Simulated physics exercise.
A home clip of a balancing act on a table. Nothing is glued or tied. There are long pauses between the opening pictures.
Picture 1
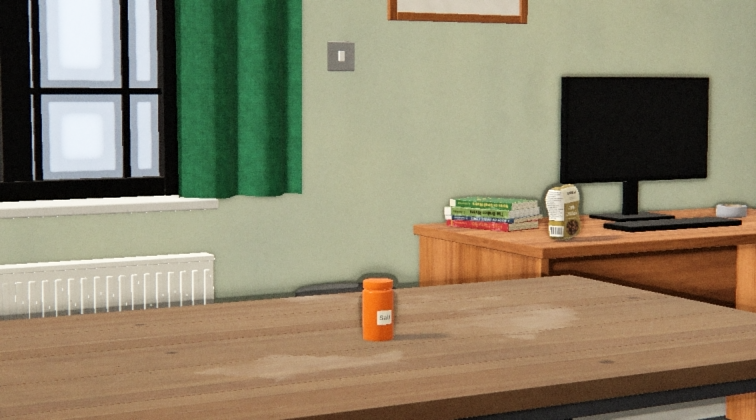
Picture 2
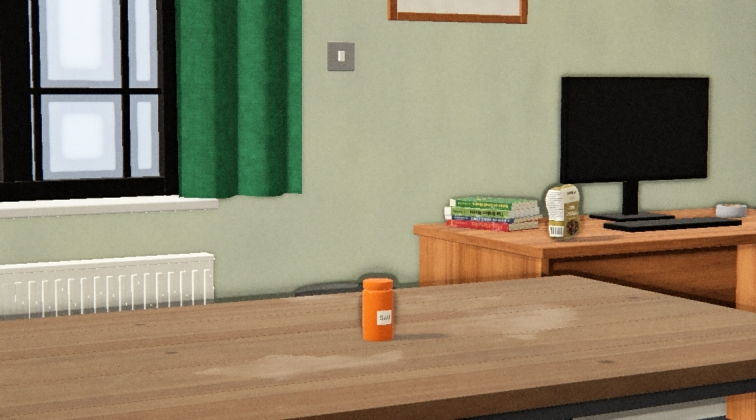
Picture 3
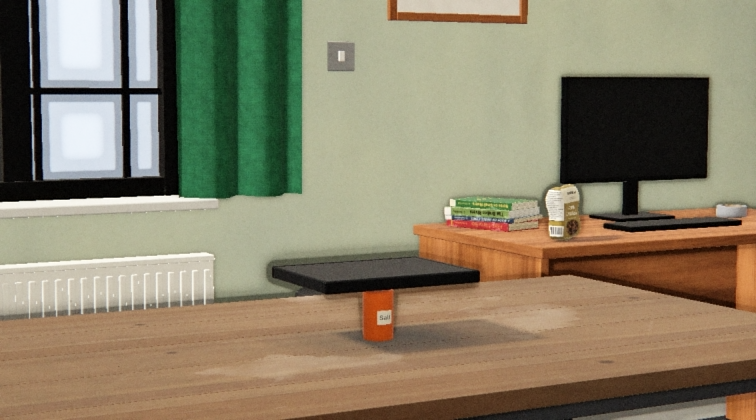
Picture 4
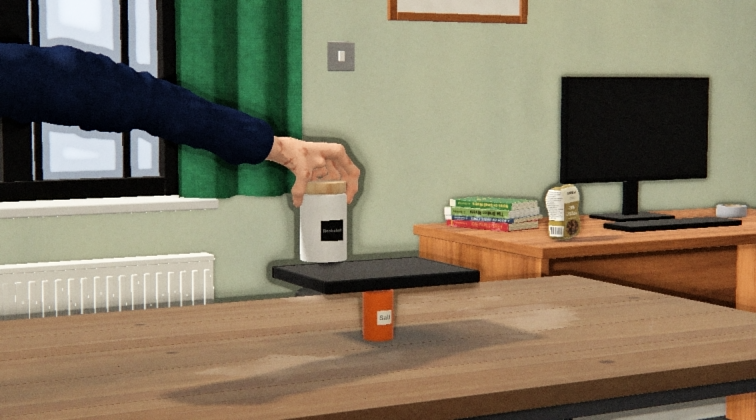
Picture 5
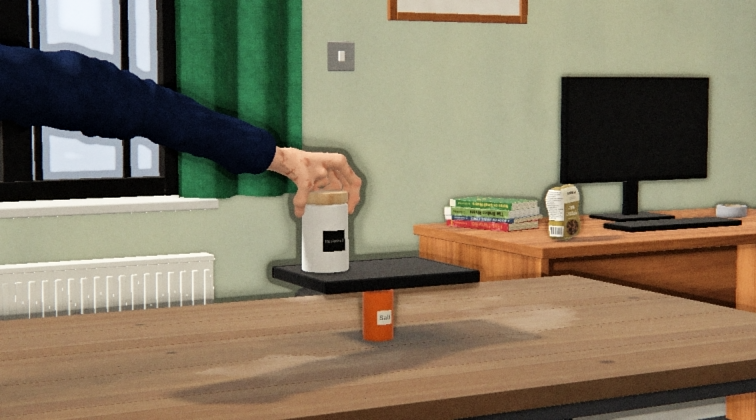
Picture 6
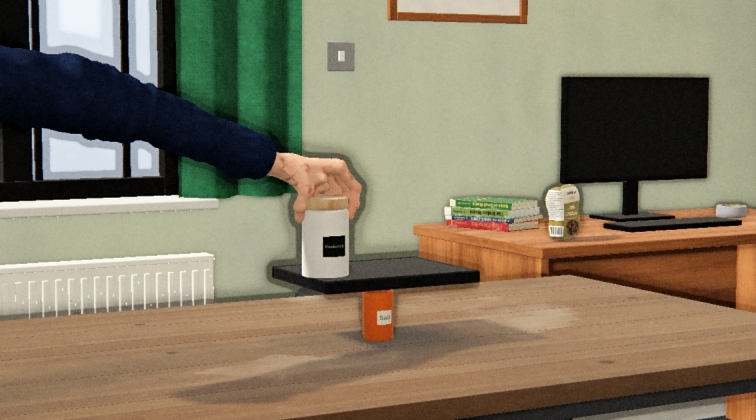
On a wooden table, a black board appears atop an orange shaker, and a hand lowers a white jar onto its left side.
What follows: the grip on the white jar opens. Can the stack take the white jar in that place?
In the end the stack comes apart.
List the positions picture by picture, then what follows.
The last thing is not in view yet; orange shaker (378, 309), in the first frame.
The last thing is not in view yet; orange shaker (378, 309), in the second frame.
The last thing is not in view yet; orange shaker (378, 309), in the third frame.
Still above its spot; white jar (323, 220); orange shaker (378, 309), in the fourth frame.
Still above its spot; white jar (325, 231); orange shaker (378, 309), in the fifth frame.
In place under the hand; white jar (325, 236); orange shaker (378, 309), in the sixth frame.
Then, 0.30 s past the last view, white jar now fallen; black lid rocked 43° from its first pose.
Then, 0.50 s past the last view, black lid rocked 37° from its first pose.
Then, 0.80 s past the last view, black lid now fallen; orange shaker displaced about its own width.
Finally, fallen, white jar and black lid; orange shaker still in place. The stack gives way.
